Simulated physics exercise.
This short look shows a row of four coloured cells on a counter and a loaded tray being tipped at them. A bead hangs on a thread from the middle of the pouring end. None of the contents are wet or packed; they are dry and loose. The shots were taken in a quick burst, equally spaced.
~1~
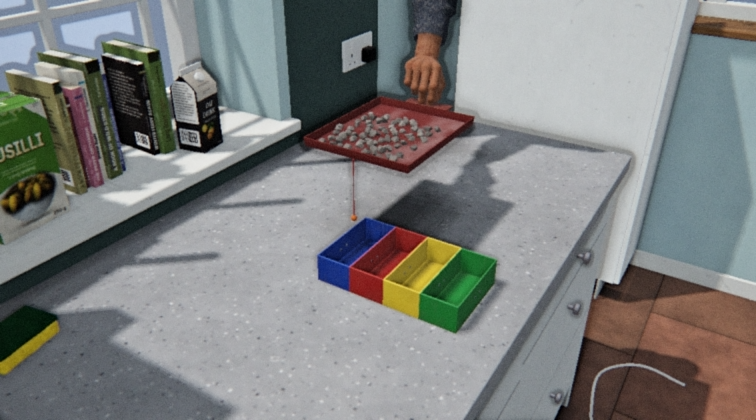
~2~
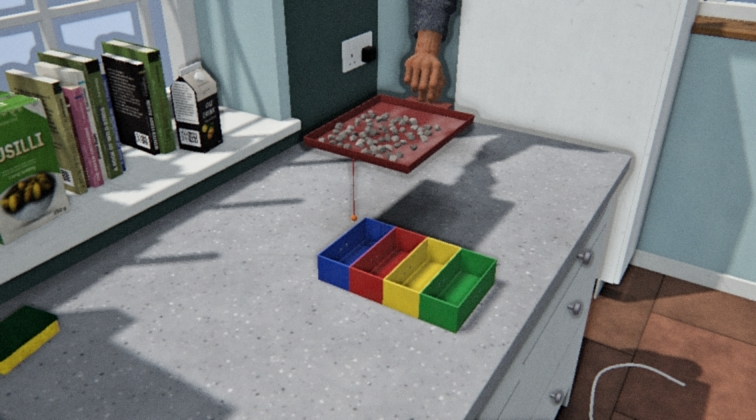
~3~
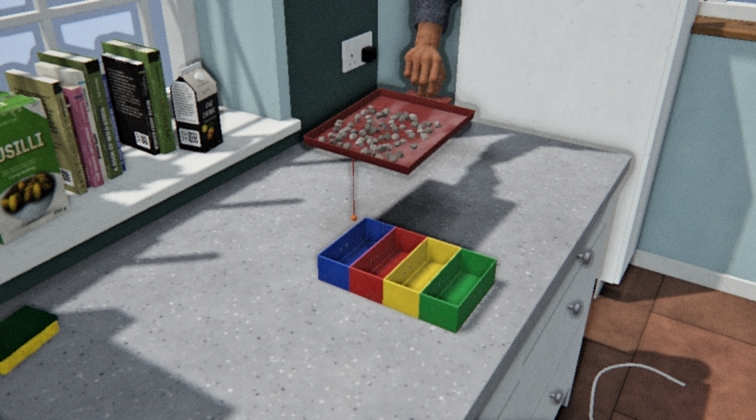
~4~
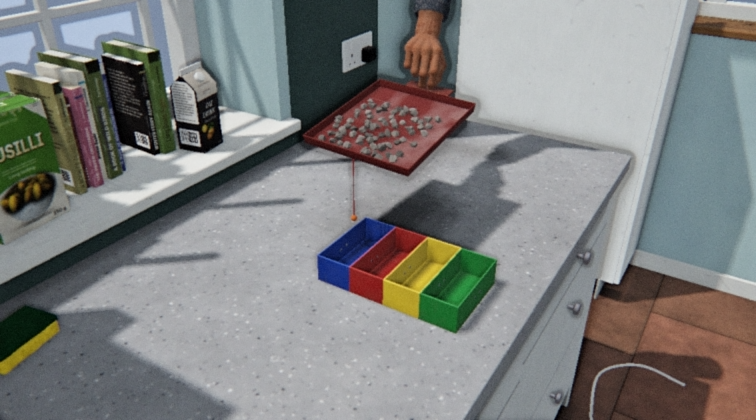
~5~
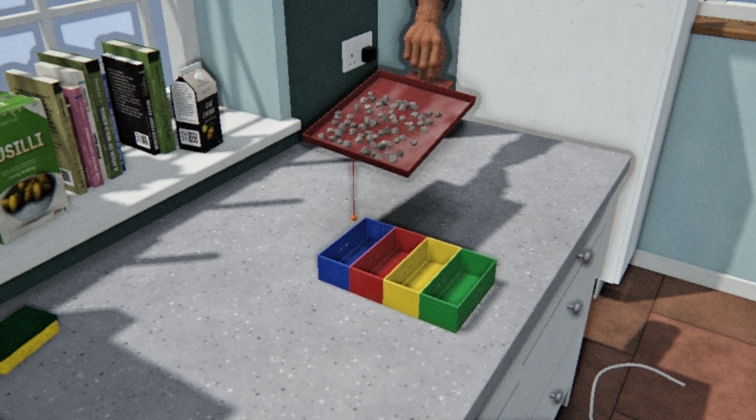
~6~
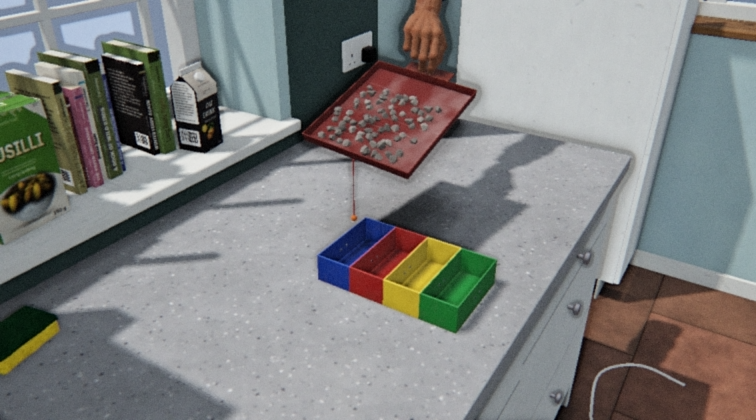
On a kitchen counter, a red tray of gravel started out nearly level behind a row of blue, red, yellow and green cells, then a hand slowly raised its far side, tilting it toward them.
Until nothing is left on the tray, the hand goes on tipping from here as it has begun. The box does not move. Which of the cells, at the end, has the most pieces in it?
The red cell has the most pieces in it.
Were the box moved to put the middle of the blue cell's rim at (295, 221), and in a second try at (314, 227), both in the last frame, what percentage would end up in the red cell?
First position: Some 10 %; second position: Some 20 %.
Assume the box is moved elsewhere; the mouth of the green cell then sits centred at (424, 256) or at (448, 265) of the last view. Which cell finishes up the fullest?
In turn: Yellow; red.
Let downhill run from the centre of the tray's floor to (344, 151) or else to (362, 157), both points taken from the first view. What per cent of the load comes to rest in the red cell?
In turn 0 and 10 in a hundred.
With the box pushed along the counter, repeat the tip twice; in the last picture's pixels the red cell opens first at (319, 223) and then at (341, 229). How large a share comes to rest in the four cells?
You'd see around 80 per cent and then around 90 per cent.
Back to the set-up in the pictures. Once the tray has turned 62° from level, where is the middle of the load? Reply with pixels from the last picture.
Near (376, 154).
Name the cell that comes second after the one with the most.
Place 2: The blue cell.
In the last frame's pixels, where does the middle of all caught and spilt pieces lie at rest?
(382, 269).
Soon after the last picture, tray tipped steeply; nearly all on the tray; a small part falling or outside the box.
A little later, tray tipped past a quarter turn; about a quarter on the tray; about a third in the red cell; a small part in the blue cell; a small part in the yellow cell; about a quarter falling or outside the box.
Later still, tray tipped past a quarter turn; about two thirds in the red cell; about a quarter in the blue cell; a small part in the yellow cell; a small part falling or outside the box.
At rest, tray tipped past a quarter turn; about two thirds in the red cell; about a quarter in the blue cell; a small part in the yellow cell; none in the green cell; a small part outside the box.
